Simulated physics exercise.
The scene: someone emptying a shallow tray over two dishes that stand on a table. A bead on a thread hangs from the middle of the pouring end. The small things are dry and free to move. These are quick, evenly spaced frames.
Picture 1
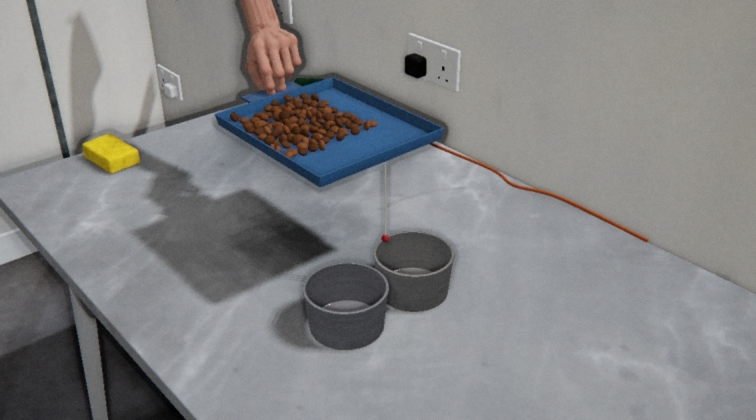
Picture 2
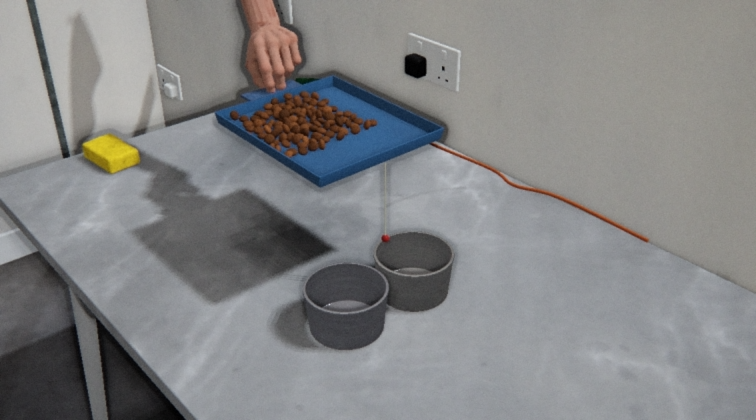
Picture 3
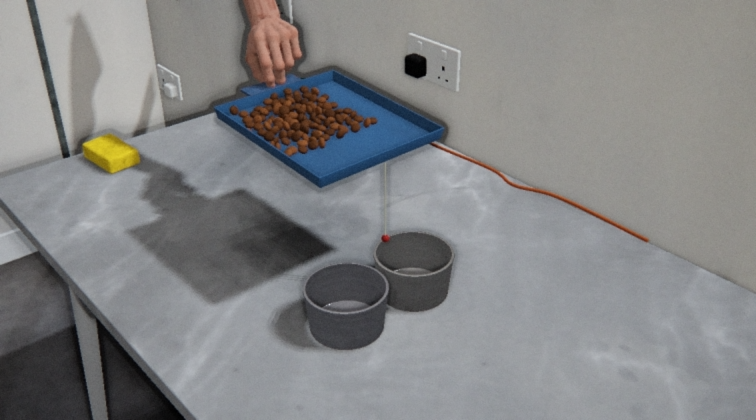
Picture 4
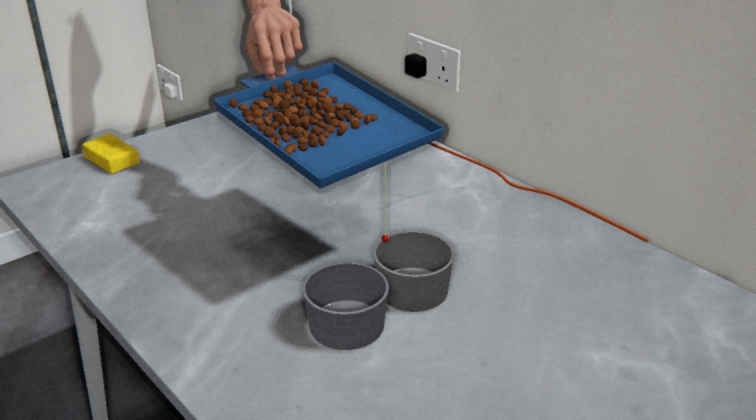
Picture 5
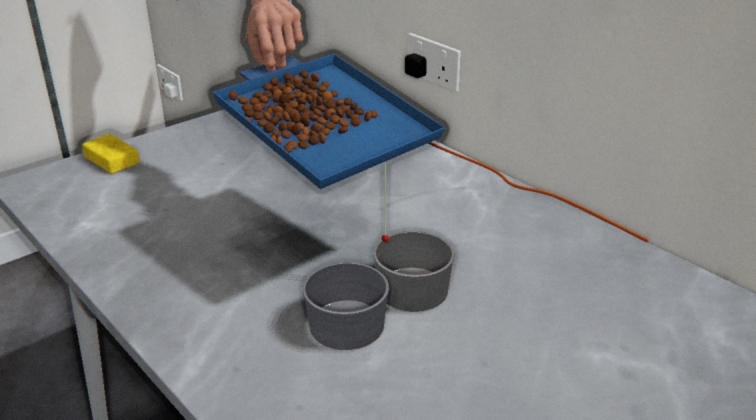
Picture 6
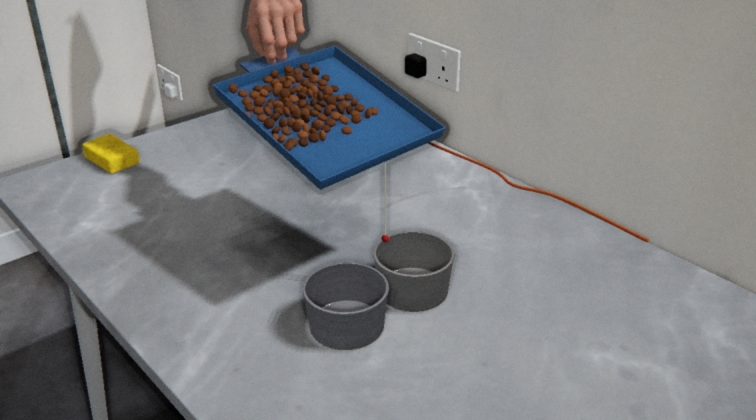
A blue tray of brown kibble, held at its back edge by a hand above two dark grey dishes on a marbled table, starts out nearly level. The hand gradually raises the back edge, and the tray tilts slightly toward its front left corner while the kibble stays heaped near the back.
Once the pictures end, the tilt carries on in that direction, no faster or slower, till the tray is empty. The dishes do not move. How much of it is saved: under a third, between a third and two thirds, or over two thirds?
The two hold over two thirds of the load.
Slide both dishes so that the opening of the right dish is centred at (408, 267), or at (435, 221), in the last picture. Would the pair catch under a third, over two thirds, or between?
At the first place over two thirds, at the second less than a third.
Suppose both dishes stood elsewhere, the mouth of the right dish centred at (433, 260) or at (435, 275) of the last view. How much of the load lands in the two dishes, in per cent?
In turn 80 and 50 in a hundred.
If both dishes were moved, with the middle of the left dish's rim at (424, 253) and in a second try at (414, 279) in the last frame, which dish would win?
One: The left-hand dish. Two: The left-hand dish.
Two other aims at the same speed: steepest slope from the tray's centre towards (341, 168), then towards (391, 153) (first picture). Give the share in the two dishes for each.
Roughly 100 per cent, and 50 per cent.
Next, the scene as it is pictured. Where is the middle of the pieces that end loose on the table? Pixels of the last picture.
At about (444, 342).
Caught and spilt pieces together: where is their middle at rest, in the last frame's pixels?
Roughly at (373, 312).
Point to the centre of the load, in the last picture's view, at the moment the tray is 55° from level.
Around (357, 143).
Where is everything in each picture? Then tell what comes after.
In the first frame, corners of the pouring end at (320, 175) and (441, 128), level; middle of the load at (303, 123), bits of dog kibble; left dish at (373, 322); right dish at (440, 285); bead on its thread at (385, 238).
In the second frame, corners of the pouring end at (320, 175) and (441, 128), level; middle of the load at (303, 122).
In the third frame, corners of the pouring end at (320, 176) and (441, 128), tipped barely, lowest at the left corner; middle of the load at (303, 118).
In the fourth frame, corners of the pouring end at (321, 177) and (441, 127), tipped a little, lowest at the left corner; middle of the load at (303, 113).
In the fifth frame, corners of the pouring end at (321, 178) and (442, 127), tipped a little, lowest at the left corner; middle of the load at (303, 108).
In the sixth frame, corners of the pouring end at (321, 179) and (442, 127), tipped a little, lowest at the left corner; middle of the load at (303, 103); left dish at (373, 322); right dish at (440, 285).
Soon, tray tipped steeply; nearly all on the tray; a stray few in the air.
A while on, tray tipped right over; most on the tray; a stray few in the left dish; a small part in the right dish; a stray few outside both; a small part in the air.
Towards the end, tray tipped past a quarter turn; about half in the left dish; about a third in the right dish; about a quarter outside both.
Finally, tray tipped past a quarter turn; about half in the left dish; about a third in the right dish; about a quarter outside both.
